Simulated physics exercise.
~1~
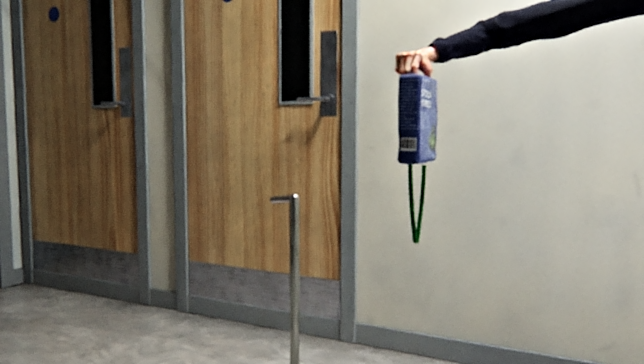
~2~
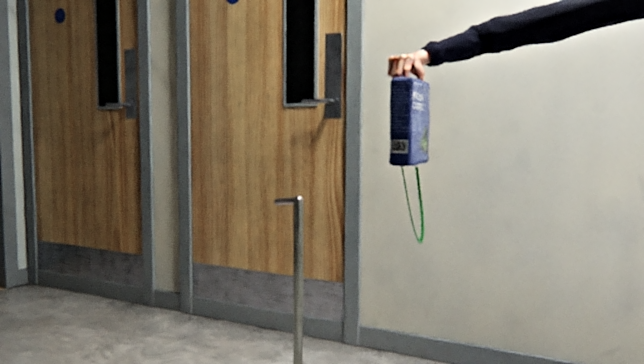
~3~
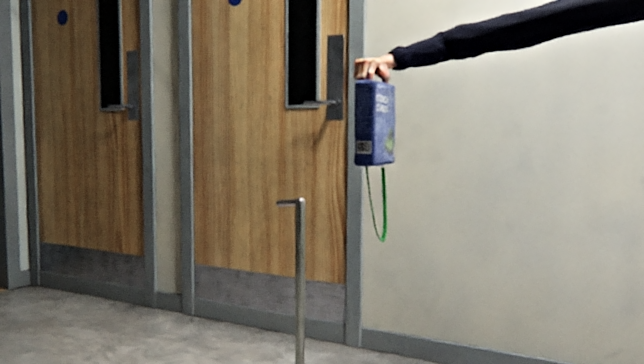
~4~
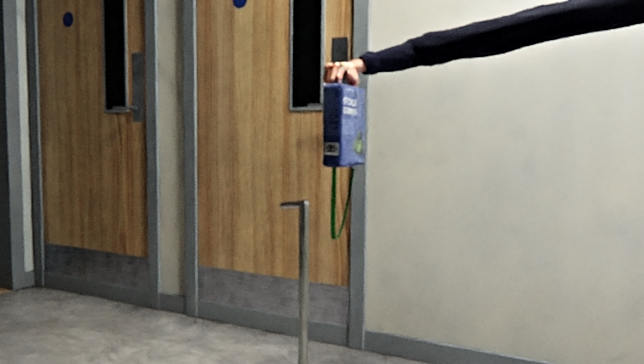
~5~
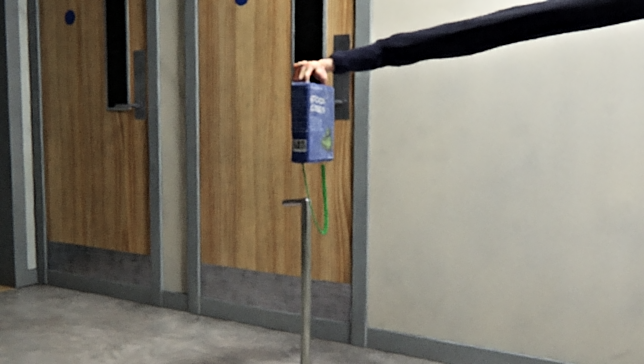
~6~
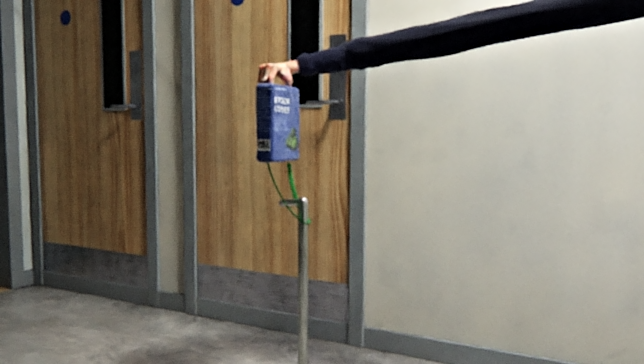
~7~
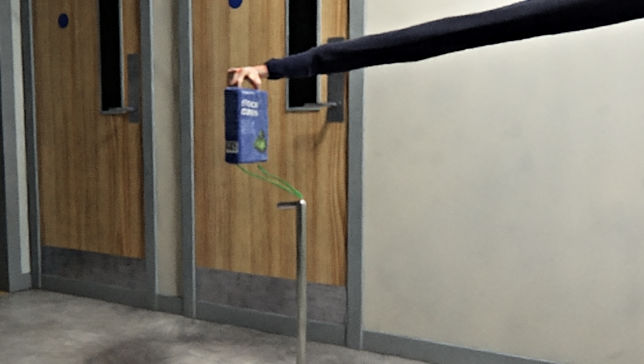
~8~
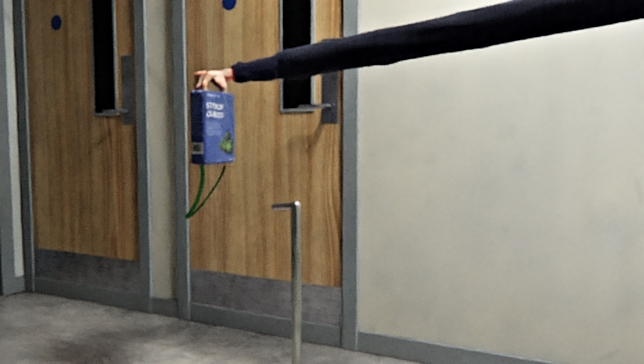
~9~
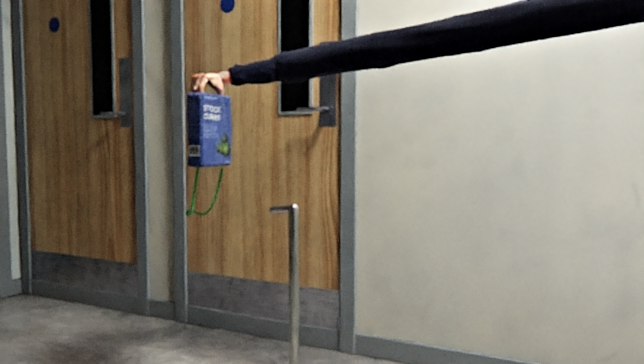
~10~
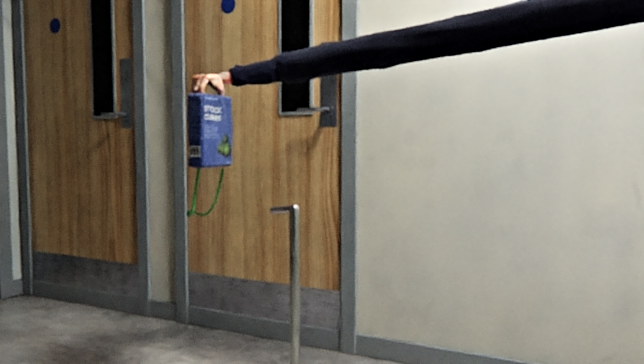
A blue bag with a green ribbon loop dangling beneath it is held from above by a hand on a dark-sleeved arm reaching in from the right. The slightly swaying view looks across a grey floor to a pale wall and two wooden doors, with a thin metal post topped by a short hook in front. The arm carries the upright bag left toward the post and over it. The loop meets the hook and trails back toward it as the bag moves on. Then the loop slips free, and the bag stops left of the post, ribbon hanging clear.
